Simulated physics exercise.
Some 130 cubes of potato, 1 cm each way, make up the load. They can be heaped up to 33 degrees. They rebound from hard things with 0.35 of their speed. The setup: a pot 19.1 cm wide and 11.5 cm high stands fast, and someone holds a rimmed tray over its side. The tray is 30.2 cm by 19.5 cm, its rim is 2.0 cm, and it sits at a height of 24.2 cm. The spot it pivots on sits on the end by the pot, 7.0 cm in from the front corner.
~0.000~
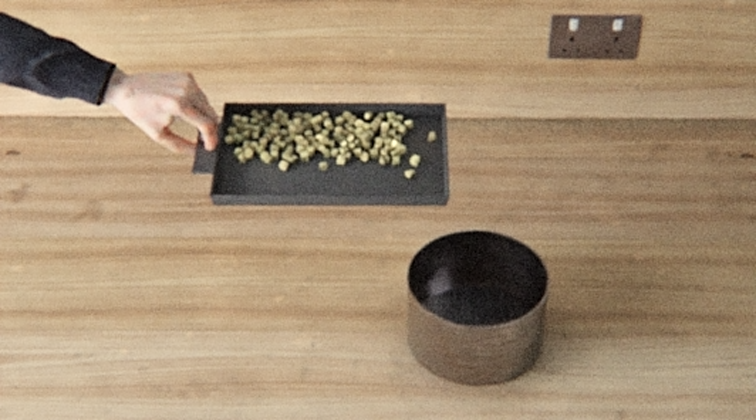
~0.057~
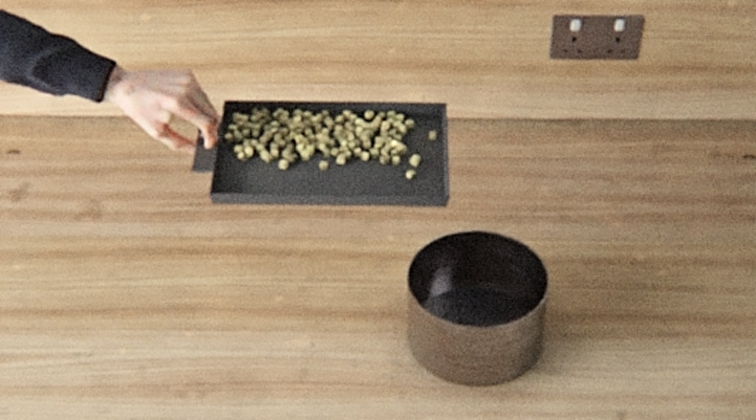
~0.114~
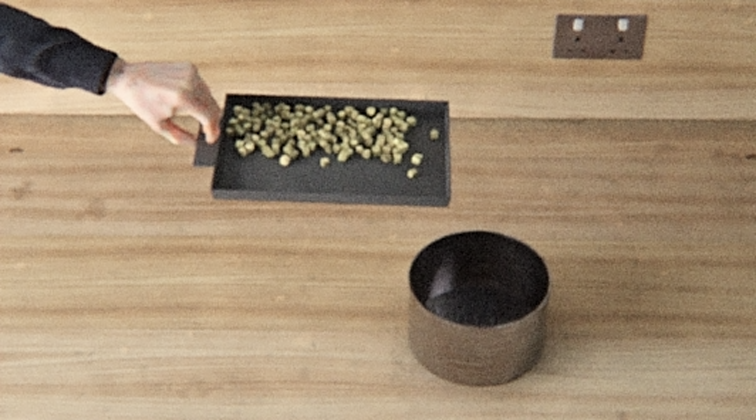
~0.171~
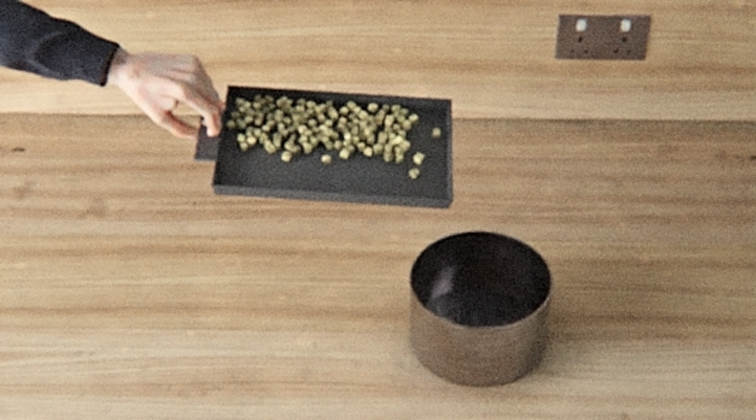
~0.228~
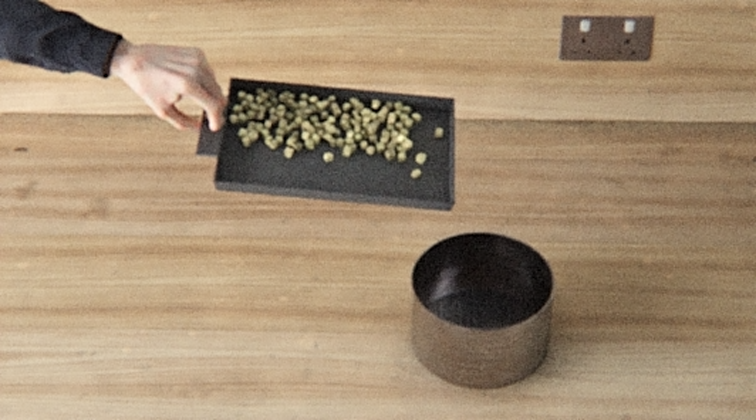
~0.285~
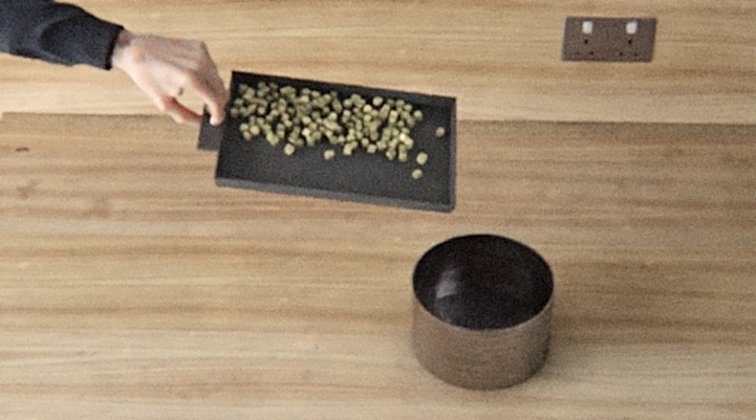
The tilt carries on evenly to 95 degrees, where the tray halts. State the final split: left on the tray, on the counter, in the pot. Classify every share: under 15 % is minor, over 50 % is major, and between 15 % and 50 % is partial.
Tray: Minor, counter: Minor, pot: Major.
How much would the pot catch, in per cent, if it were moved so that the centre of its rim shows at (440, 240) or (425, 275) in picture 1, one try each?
About 60 and 95 per cent.
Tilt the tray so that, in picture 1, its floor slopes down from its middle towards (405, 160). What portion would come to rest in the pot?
I'd say close to 25 %.
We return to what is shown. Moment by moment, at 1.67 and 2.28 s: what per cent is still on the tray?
Around 55 first, about 25 after.
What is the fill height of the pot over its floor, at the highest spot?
Roughly 1.5 cm up.
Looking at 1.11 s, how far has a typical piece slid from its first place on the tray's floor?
Roughly 16 cm.
After 1.11 s, tilt 50 degrees; the tray holds 95 %, the pot 0 %.
Then, at 1.67 s, tilt 76 degrees; the tray holds 55 %, the pot 45 %.
Then, at 2.28 s, tilt 95 degrees; the tray holds 25 %, the pot 50 %.
By 3.3 s all is still; tray 5 %, counter 5 %, pot 90 %.
